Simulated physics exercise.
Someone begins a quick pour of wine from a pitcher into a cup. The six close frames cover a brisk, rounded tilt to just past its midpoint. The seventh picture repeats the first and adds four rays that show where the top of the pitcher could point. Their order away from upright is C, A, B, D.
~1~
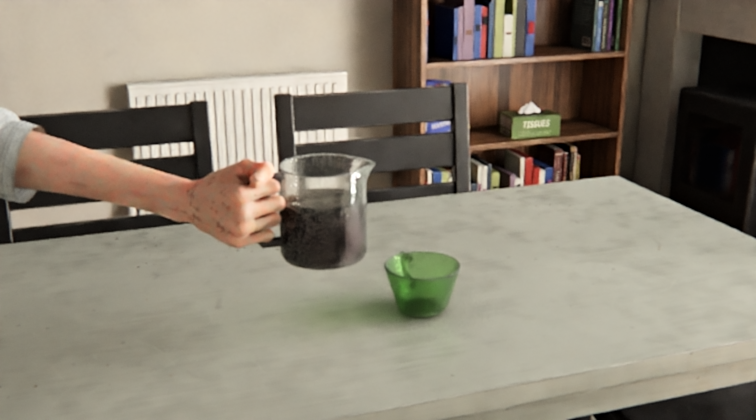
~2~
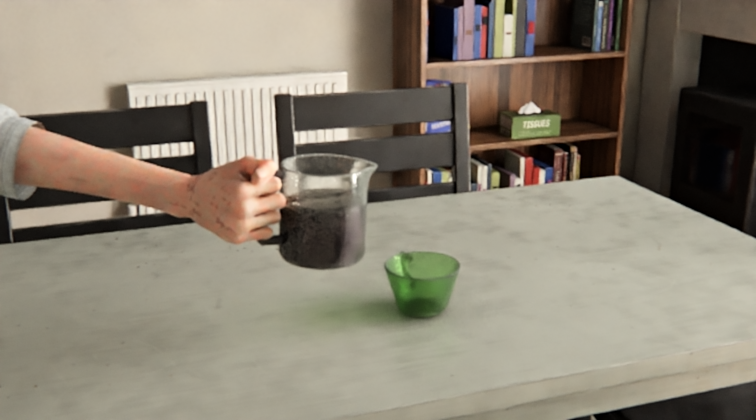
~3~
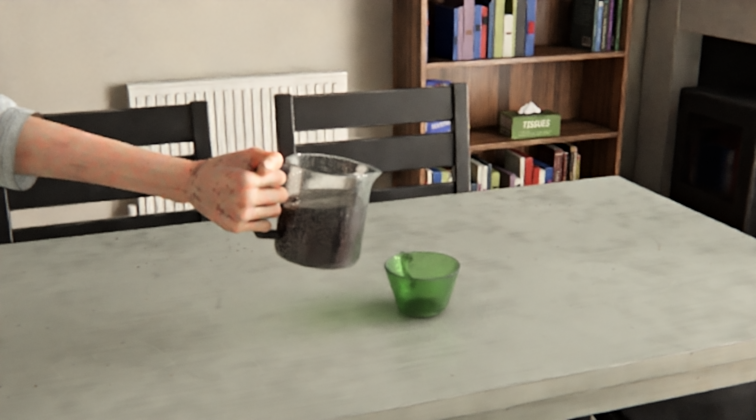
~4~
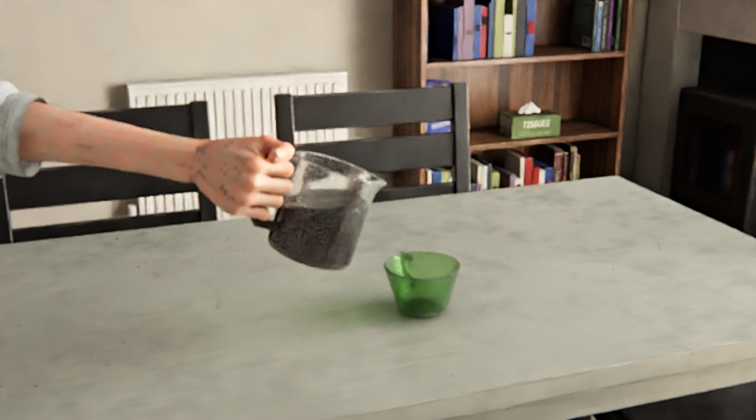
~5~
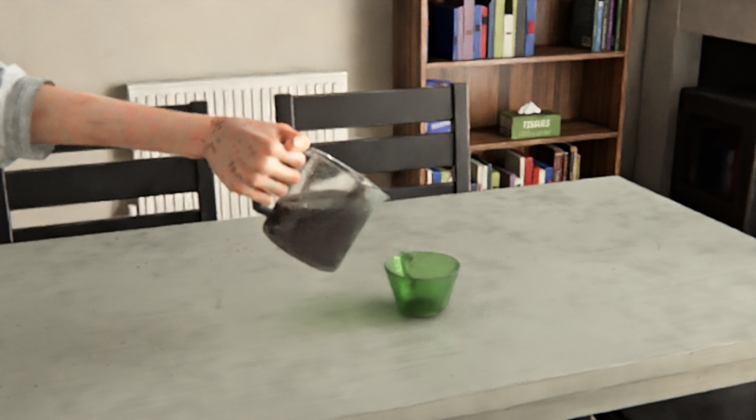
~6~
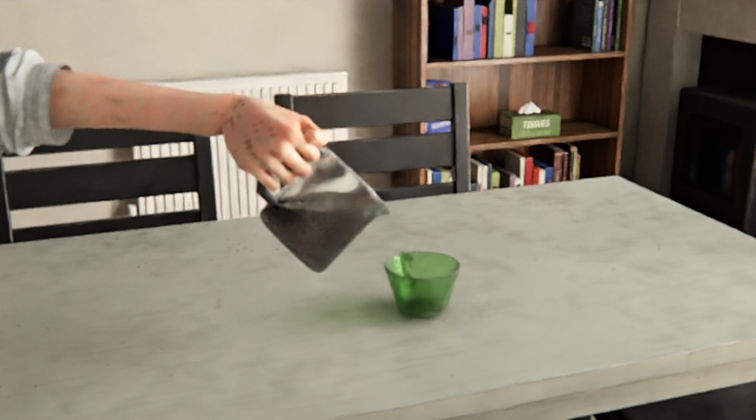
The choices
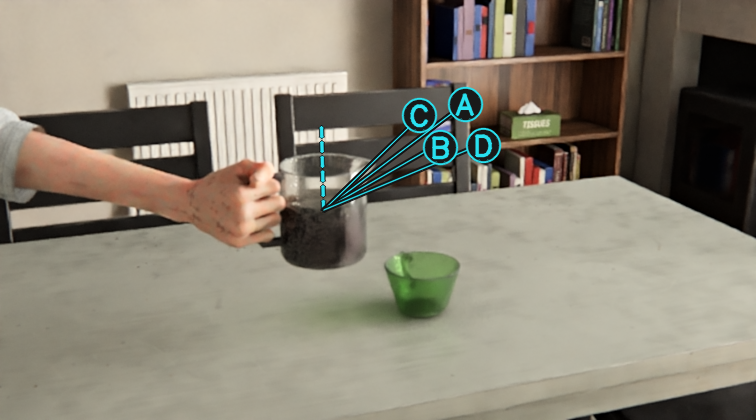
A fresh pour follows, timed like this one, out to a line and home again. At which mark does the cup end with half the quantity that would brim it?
Mark A.
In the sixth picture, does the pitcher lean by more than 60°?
No, it does not.
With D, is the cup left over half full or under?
Over half.
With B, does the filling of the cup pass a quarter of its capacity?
Yes, it does.
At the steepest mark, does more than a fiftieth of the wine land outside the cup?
Yes.
On the marked copy, A at (451, 113); B at (423, 152); C at (408, 128); D at (467, 150).
Choosing A, the cup ends with about 44 % of what it can hold; 3 % of the wine is spilt.
Choosing B, the cup ends with about 69 % of what it can hold; 6 % of the wine is spilt.
Choosing C, the cup ends with about 20 % of what it can hold.
Choosing D, the cup ends with about 89 % of what it can hold; 13 % of the wine is spilt.
